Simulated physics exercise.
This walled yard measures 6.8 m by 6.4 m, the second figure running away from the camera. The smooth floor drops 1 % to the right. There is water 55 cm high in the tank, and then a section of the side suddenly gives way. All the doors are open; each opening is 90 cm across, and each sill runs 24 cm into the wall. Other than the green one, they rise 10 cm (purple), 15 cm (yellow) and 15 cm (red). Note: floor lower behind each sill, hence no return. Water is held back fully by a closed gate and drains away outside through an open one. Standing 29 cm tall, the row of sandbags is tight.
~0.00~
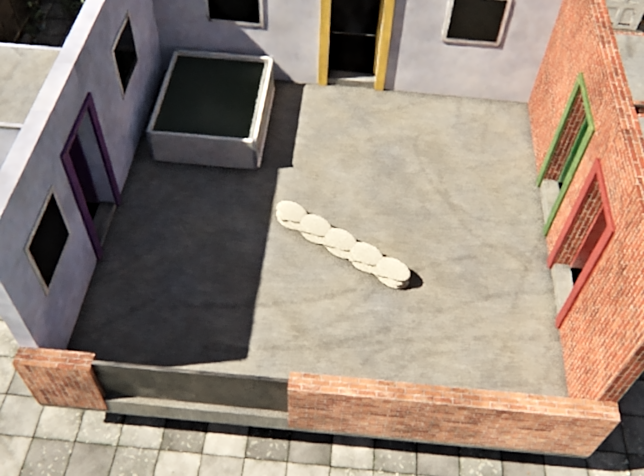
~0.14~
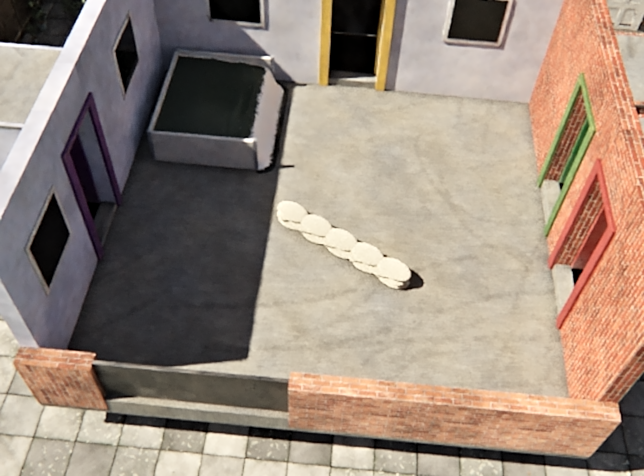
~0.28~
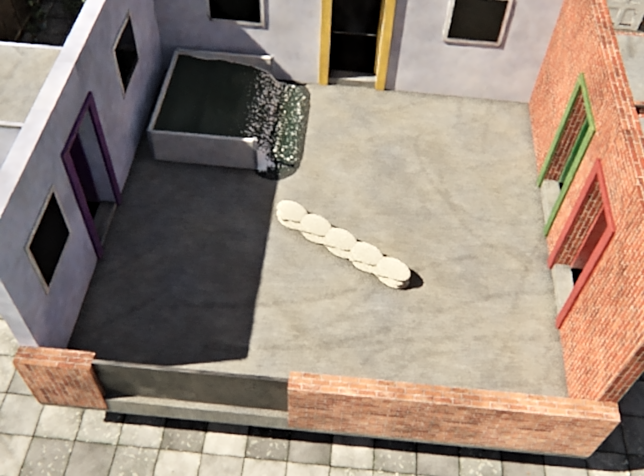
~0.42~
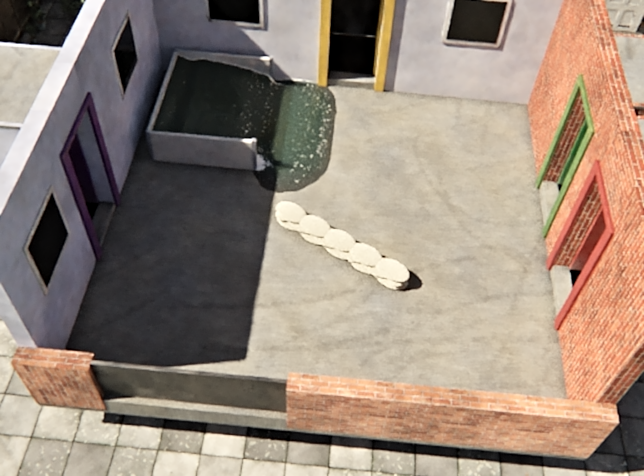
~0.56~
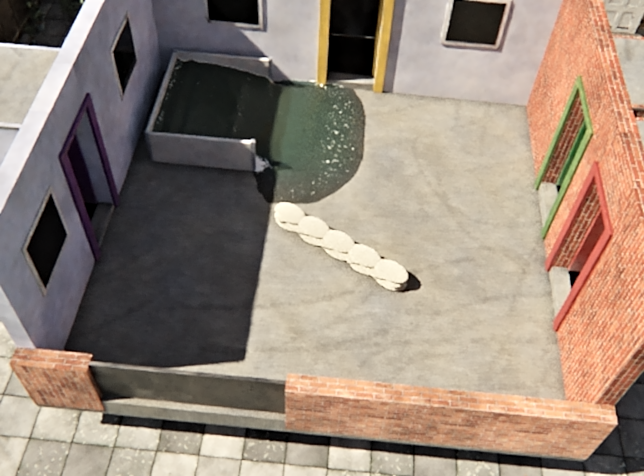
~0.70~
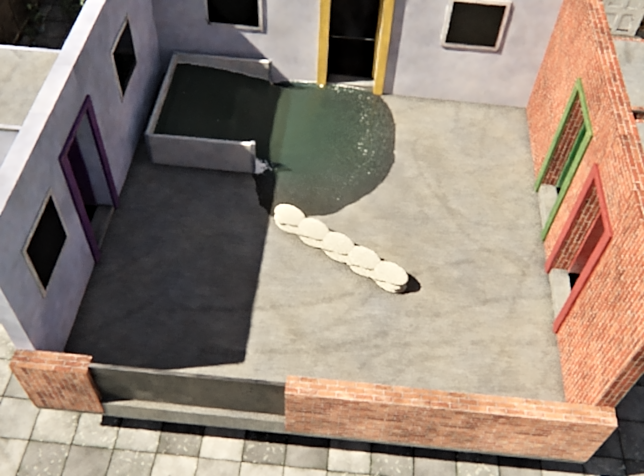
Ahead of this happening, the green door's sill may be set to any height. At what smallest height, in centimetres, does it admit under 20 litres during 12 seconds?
At about 16 centimetres.
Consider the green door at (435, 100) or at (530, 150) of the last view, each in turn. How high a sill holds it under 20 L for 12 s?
About 7.5 cm, then about 25 cm.
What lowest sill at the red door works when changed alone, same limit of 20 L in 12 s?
Red door, minimum about 9.0 cm.
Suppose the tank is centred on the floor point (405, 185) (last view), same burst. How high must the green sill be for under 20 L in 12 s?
Then roughly 35 cm.
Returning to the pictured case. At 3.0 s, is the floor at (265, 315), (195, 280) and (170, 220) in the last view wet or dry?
In the order asked: Untouched, untouched, untouched.
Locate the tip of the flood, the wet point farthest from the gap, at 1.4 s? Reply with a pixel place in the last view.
Lab note: Front tip approx. (513, 136).
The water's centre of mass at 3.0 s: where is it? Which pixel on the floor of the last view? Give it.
The water is centred near (391, 154).
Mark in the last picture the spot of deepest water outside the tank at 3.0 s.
Check close to (512, 122).
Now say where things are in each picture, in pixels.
The tank at (213, 97) is whole and still, 55 cm deep; the green door at (561, 165) is dry, in the first picture.
The front is at (268, 167), 0.2 m from the gap at (263, 116); 0.4 m2 of floor is wet, 55 cm left at the back, in the second picture.
Water pours out at (263, 117) and has run 0.7 m, to (298, 156); about 10 cm deep outside, 55 cm at the back, in the third picture.
The front is at (326, 158), 1.2 m from the gap at (262, 119); 2.8 m2 of floor is wet, 52 cm left at the back, in the fourth picture.
The gap is at (261, 120), the front 1.7 m out at (356, 159); the back of the tank holds 46 cm, in the fifth picture.
The front is at (388, 159), 2.3 m from the gap at (261, 122); 5.8 m2 of floor is wet, 47 cm left at the back; the green door at (559, 170), 5.0 m from the gap, is still 2.7 m from the nearest water, in the sixth picture.
After 1.4 s water covers 35 % of the floor, deepest (21 cm) near (265, 155); it has not reached the green door.
After 3.0 s water covers 45 % of the floor, deepest (32 cm) near (512, 122); 21 cm at the green door, 0 litres in over its 21 cm sill.
After 12.0 s water covers 95 % of the floor, deepest (9 cm) near (131, 165); 8 cm at the green door, 1 litre in over its 21 cm sill.
At the green door as built, the water arrived by 1.8 s and peaked near 21 cm at 2.8 s.
With a sill of 14.5 cm, 28 litres would have come in within the 12 s; with 19.5 cm, 3 litres. So under 20 litres takes about 16 cm.
